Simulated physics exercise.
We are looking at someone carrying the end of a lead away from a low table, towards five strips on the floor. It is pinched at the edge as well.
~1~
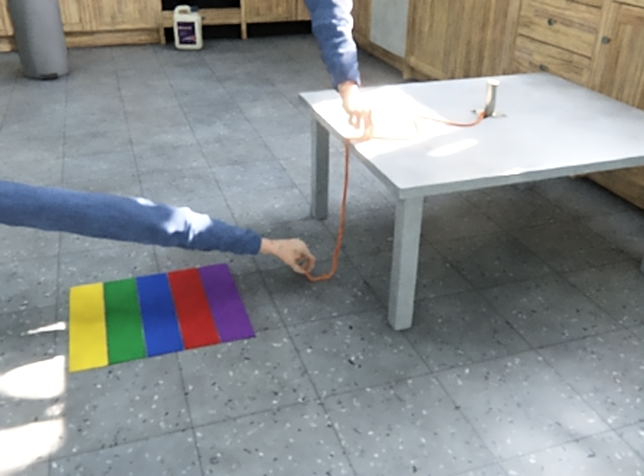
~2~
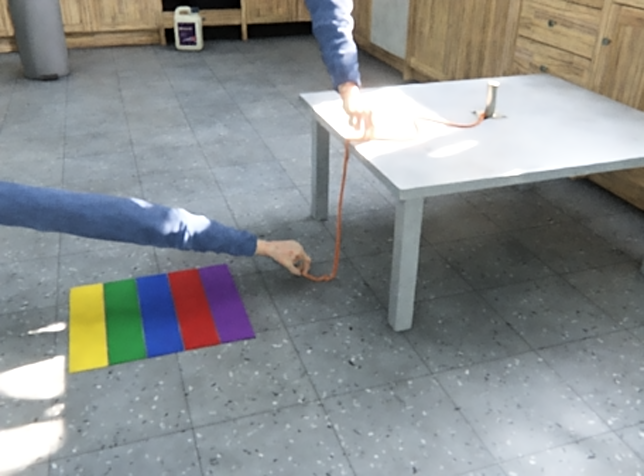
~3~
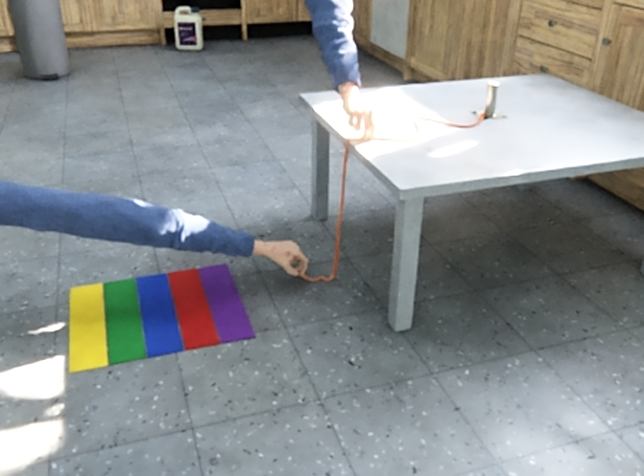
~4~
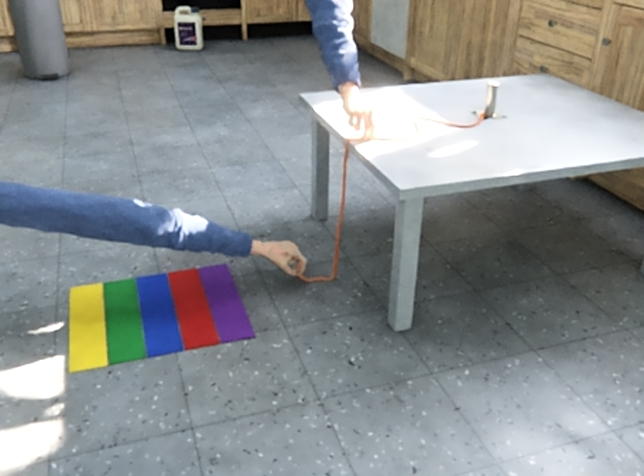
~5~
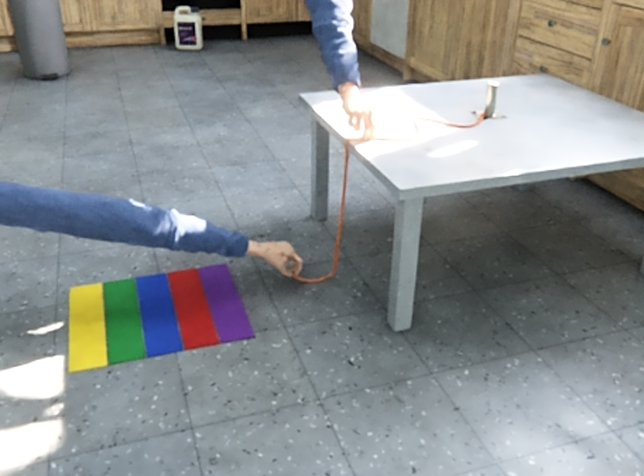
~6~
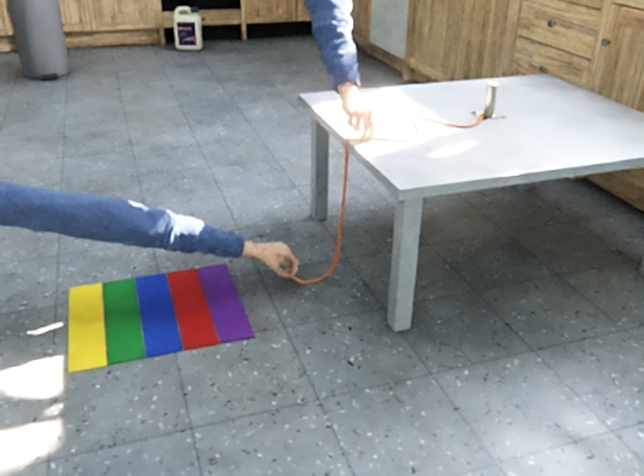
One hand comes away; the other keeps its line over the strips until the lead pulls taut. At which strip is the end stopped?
The end stops over the green strip.
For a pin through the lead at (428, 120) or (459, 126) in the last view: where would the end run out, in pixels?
In that order: (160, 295) and (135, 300).
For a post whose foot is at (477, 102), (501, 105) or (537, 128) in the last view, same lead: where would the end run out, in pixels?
Try by try, around (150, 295), (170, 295) and (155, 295).
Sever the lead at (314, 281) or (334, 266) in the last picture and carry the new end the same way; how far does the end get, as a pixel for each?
Try by try, around (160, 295) and (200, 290).
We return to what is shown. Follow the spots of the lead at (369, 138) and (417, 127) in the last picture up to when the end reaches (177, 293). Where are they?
They go to (333, 185) and to (377, 133).
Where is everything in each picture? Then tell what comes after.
The first picture shows end (306, 270); purple (234, 324); red (199, 330); blue (163, 337); green (126, 344); yellow (88, 351).
The second picture shows end (301, 272); lead through (476, 124) (422, 118) (416, 138) (349, 142) (340, 203) (336, 263).
The third picture shows end (299, 272).
The fourth picture shows end (297, 273); lead through (476, 124) (422, 118) (416, 138) (349, 142) (343, 203) (336, 263).
The fifth picture shows end (293, 273).
The sixth picture shows end (289, 274); lead through (475, 124) (422, 118) (416, 138) (349, 142) (343, 203) (335, 263).
Soon after, end near (178, 293); over red.
After that, end near (142, 299); over blue.
At the stop, end near (120, 302); over green. It gets as far as the green strip.
